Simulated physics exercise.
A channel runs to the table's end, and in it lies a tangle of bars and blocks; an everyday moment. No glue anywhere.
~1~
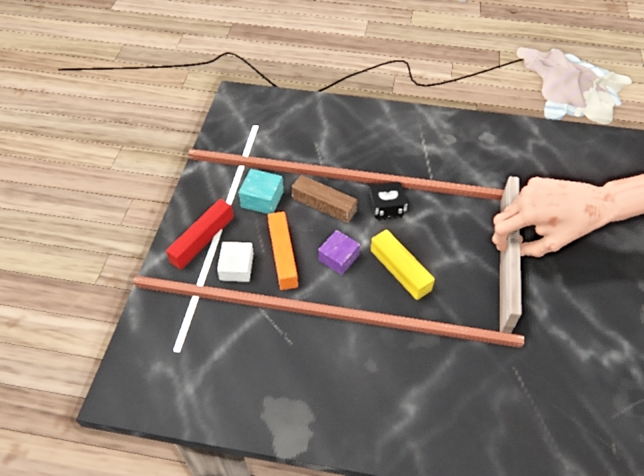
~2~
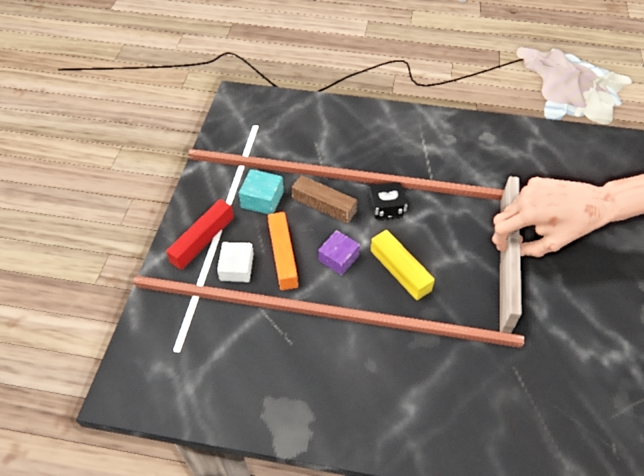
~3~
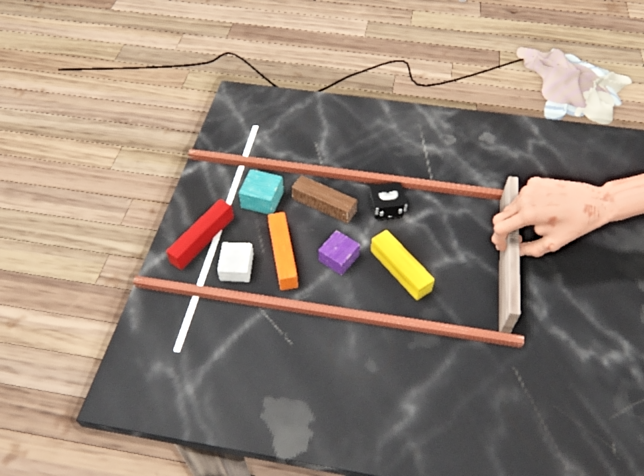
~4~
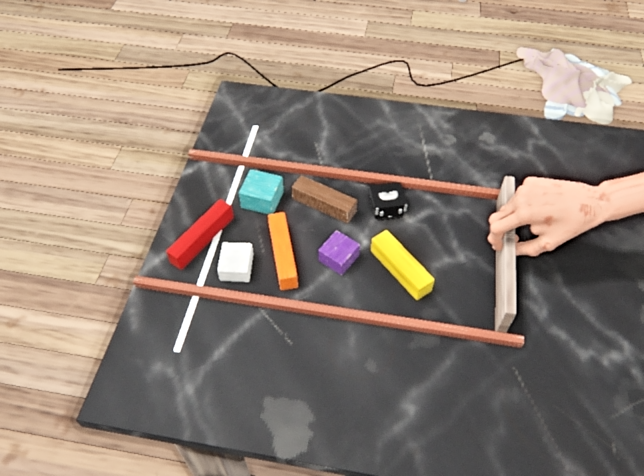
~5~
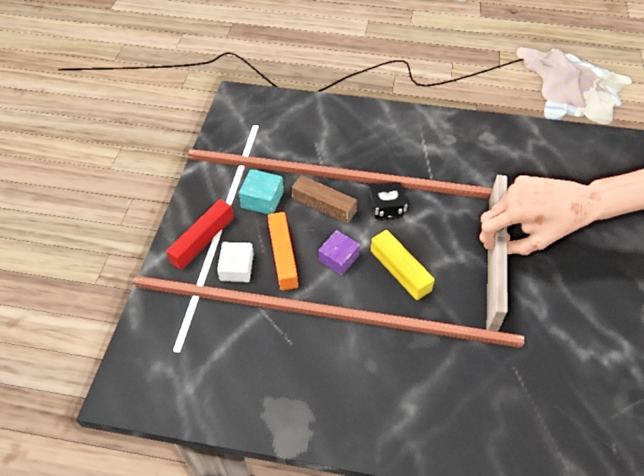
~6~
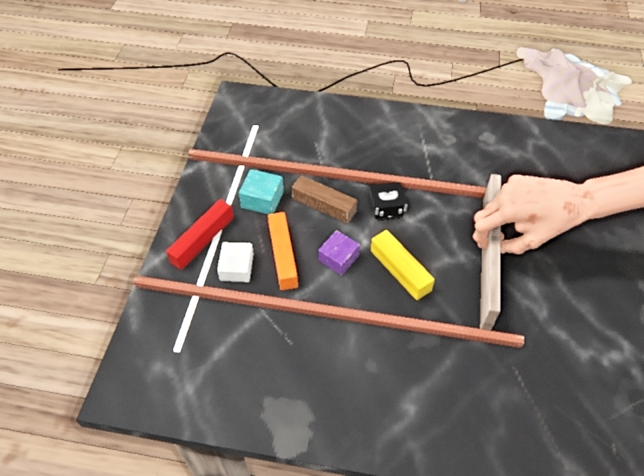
A hand at the right grips an upright pale board between two reddish rails on a dark marbled tabletop, seen from above at an angle over a wooden floor. Between the rails lie yellow, purple, black, brown, orange, turquoise and white pieces, with a red stick by a white tape line at left. The hand, still at first, slides the board slightly left; the pieces and camera stay still.
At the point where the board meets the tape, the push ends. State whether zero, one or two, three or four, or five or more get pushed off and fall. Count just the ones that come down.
The count that comes down will most likely be three, maybe four.
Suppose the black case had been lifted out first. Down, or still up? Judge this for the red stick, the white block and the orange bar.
I'd say the red stick ends up down, the white block ends up down, and the orange bar stays where it is.
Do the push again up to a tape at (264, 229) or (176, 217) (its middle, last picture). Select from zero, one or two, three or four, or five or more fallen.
One after another: None at all; five or more.
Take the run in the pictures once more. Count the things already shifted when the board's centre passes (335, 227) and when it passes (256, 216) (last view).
Counts: 6 / 8.
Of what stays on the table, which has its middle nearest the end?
Closest at the end: The orange bar.
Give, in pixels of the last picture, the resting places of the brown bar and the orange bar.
The brown bar ends at (194, 181) and the orange bar at (157, 237).
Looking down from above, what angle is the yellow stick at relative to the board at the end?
Close to 0°.
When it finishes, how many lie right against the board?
All in all, 2.
Soon after, none off yet; red stick at rest near (201, 234); white block at rest near (236, 262); turquoise block at rest near (262, 192).
At rest, the number that fall off is three or four; fallen, turquoise block, white block and red stick.
